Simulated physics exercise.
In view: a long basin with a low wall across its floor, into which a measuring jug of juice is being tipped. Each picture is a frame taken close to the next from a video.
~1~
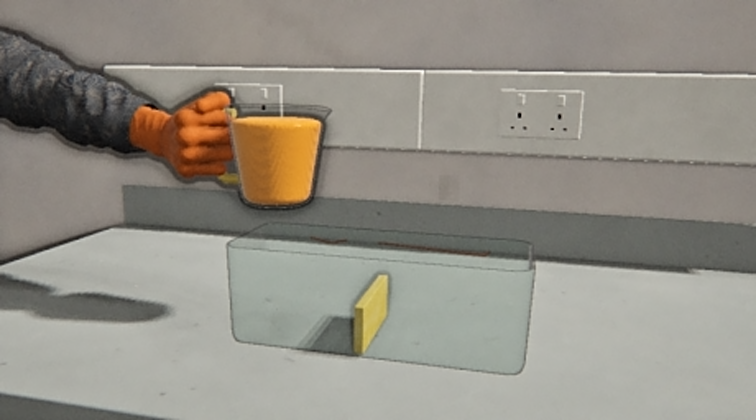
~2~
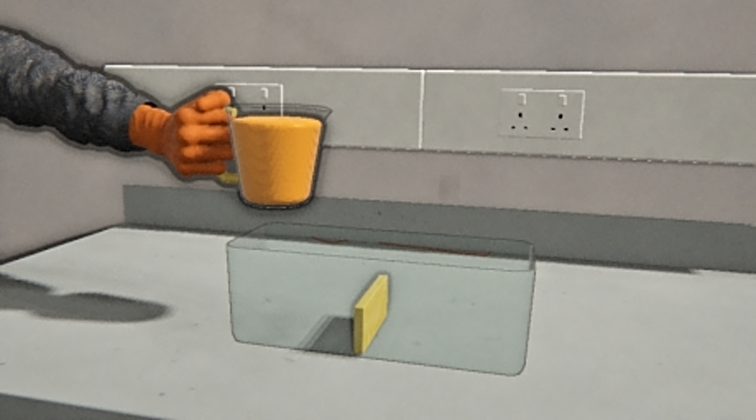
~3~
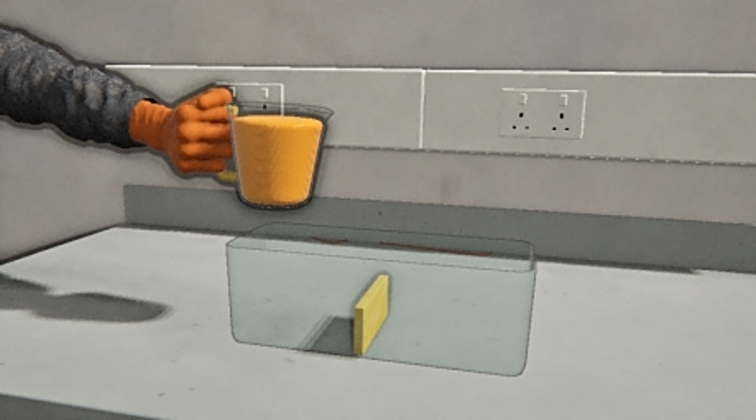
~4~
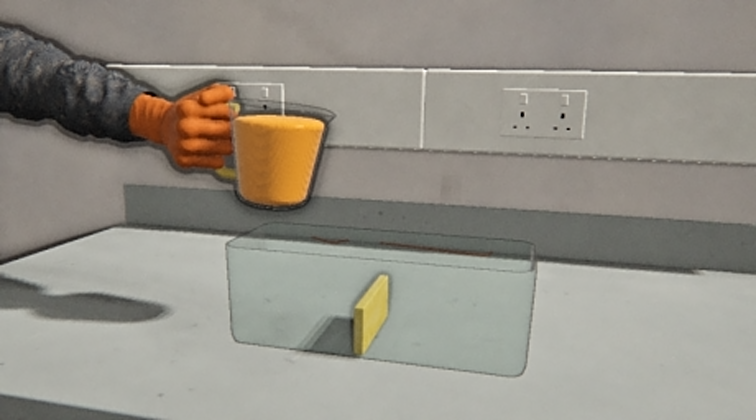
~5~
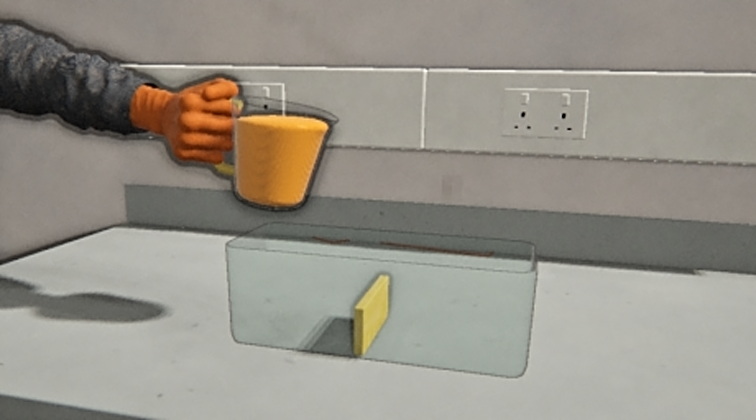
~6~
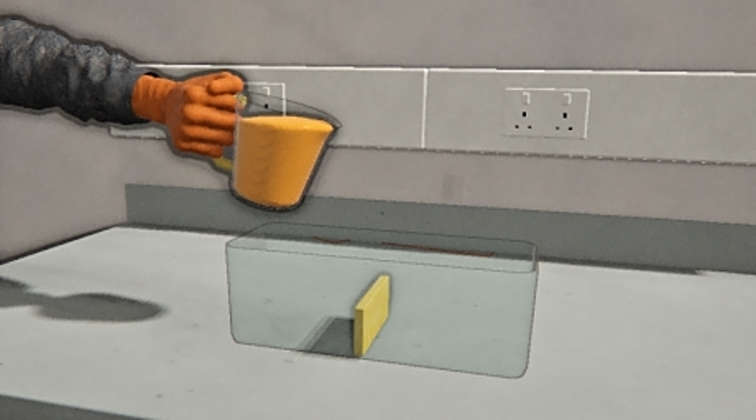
At the start, an orange-gloved hand at the left holds a clear jug of orange liquid upright above a long, transparent basin with a low yellow wall across its floor. The hand then gradually tilts the jug to the right, while the liquid's surface stays roughly level inside it.
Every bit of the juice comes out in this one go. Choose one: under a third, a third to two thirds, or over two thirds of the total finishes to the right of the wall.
A third to two thirds finishes to the right of the wall.
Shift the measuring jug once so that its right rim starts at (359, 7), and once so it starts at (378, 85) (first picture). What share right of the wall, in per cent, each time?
You'd get around 95 per cent and then around 100 per cent.
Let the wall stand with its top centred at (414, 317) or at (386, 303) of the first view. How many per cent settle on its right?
Estimated: 10 % first, 35 % second.
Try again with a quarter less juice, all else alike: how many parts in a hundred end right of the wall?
I'd put it at some 35 %.
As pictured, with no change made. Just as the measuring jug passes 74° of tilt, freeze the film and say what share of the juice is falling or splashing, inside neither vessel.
I'd say some 20 per cent of it.
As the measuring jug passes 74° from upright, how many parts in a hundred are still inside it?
Near 65 in a hundred still remains.
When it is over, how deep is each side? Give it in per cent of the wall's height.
I'd put the left at about 30 and the right at about 30.
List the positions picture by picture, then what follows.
It leans 0°; its right rim is at (331, 110); the juice meets the walls at (237, 119) and (321, 123); the long basin's rim runs from (247, 235) to (533, 257); the wall's top is at (372, 291), in the first picture.
It leans 1°; its right rim is at (332, 110); the juice meets the walls at (237, 119) and (321, 122), in the second picture.
It leans 3°; its right rim is at (333, 112); the juice meets the walls at (238, 118) and (322, 123), in the third picture.
It leans 6°; its right rim is at (335, 115); the juice meets the walls at (240, 118) and (325, 124), in the fourth picture.
It leans 10°; its right rim is at (338, 120); the juice meets the walls at (242, 118) and (328, 125), in the fifth picture.
It leans 15°; its right rim is at (341, 126); the juice meets the walls at (245, 120) and (334, 126), in the sixth picture.
A moment on, the measuring jug is tipped part way and 66 per cent is still to pour, 1 is left of the wall and 14 right of it.
Next, the measuring jug is tipped right over and 11 per cent is still to pour, 30 is left of the wall and 52 right of it.
Then the measuring jug is tipped right over and 0 per cent is still to pour, 47 is left of the wall and 52 right of it.
Later the measuring jug is tipped right over and 0 per cent is still to pour, 48 is left of the wall and 52 right of it.
In the end 48 per cent lies left of the wall, 52 right of it and 0 outside.
